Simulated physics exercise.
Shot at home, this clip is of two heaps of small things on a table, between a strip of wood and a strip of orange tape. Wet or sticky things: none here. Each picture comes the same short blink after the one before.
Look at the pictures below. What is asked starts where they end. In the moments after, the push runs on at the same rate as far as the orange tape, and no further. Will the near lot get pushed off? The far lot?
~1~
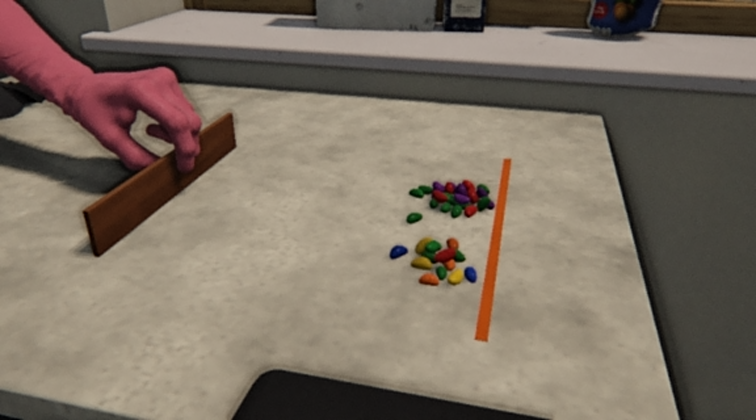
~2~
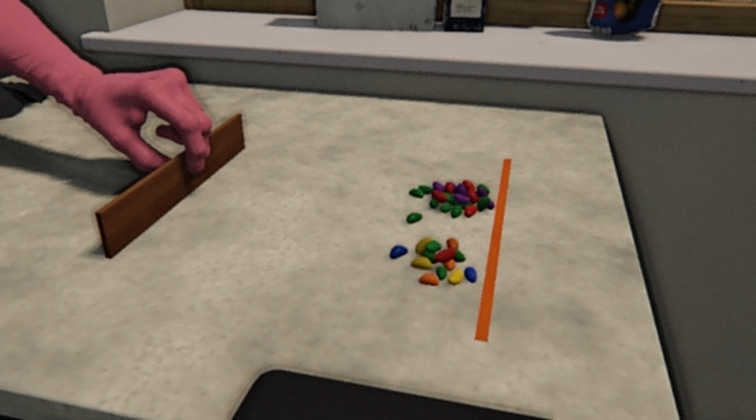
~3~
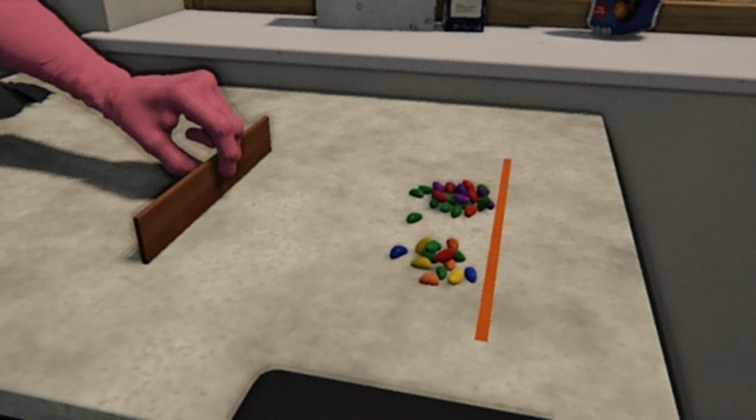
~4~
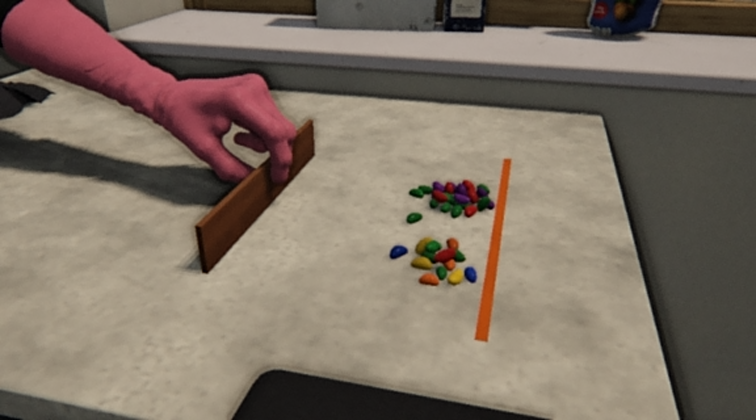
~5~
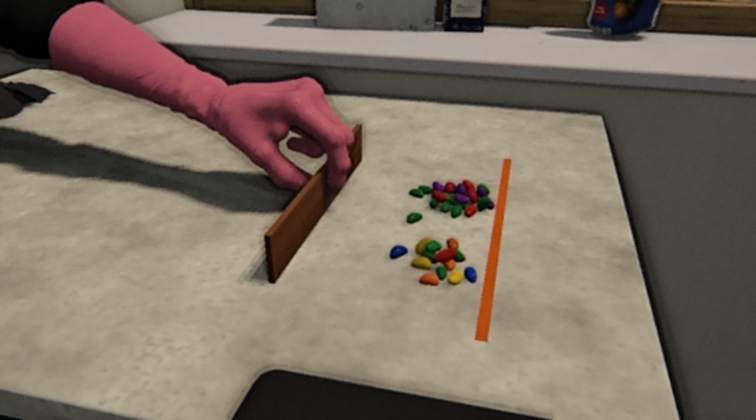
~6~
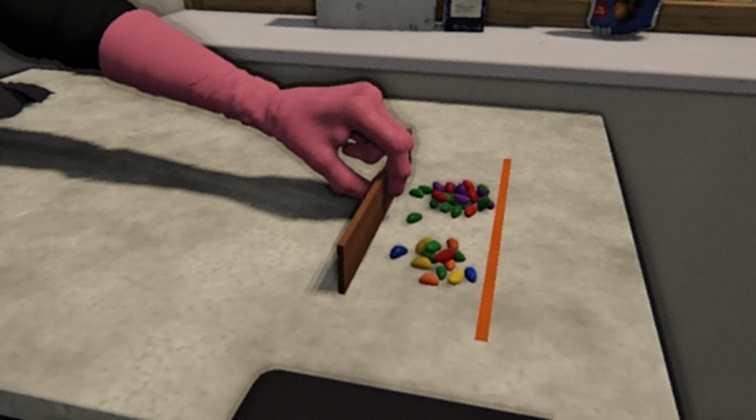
Result: Near lot some lost over edge; far lot some lost over edge.
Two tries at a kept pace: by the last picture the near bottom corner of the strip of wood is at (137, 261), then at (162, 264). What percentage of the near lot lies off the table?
About 0 percent in the first try, about 0 percent in the second.
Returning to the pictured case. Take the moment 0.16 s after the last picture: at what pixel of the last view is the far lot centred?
Around (565, 214).
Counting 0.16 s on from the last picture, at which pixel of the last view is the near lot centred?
The centre sits around (561, 272).
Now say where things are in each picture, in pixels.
In the first frame, strip of wood (105, 223), at rest; orange tape (507, 165), well back from the edge; edge at (636, 248); near lot (449, 264), a few jelly beans; far lot (461, 196), some jelly beans.
In the second frame, strip of wood (116, 224); far lot (461, 196).
In the third frame, strip of wood (153, 229); near lot (449, 264).
In the fourth frame, strip of wood (212, 238); far lot (461, 196).
In the fifth frame, strip of wood (278, 247); near lot (449, 264).
In the sixth frame, strip of wood (348, 256); orange tape (507, 165); edge at (636, 248); near lot (449, 264); far lot (461, 196).
Then, 0.07 s later than the last frame, strip of wood still moving, near (458, 183); near lot all on the table, its front near (486, 282); far lot all on the table, its front near (511, 188).
Then, 0.16 s later than the last frame, strip of wood stopped at the orange tape; near lot all on the table, its front near (606, 248); far lot all on the table, its front near (598, 208).
Then, 0.44 s later than the last frame, strip of wood stopped at the orange tape; near lot roughly two thirds over the edge; far lot the larger part over the edge.
When it is over, strip of wood stopped at the orange tape; near lot roughly two thirds over the edge; far lot the larger part over the edge.
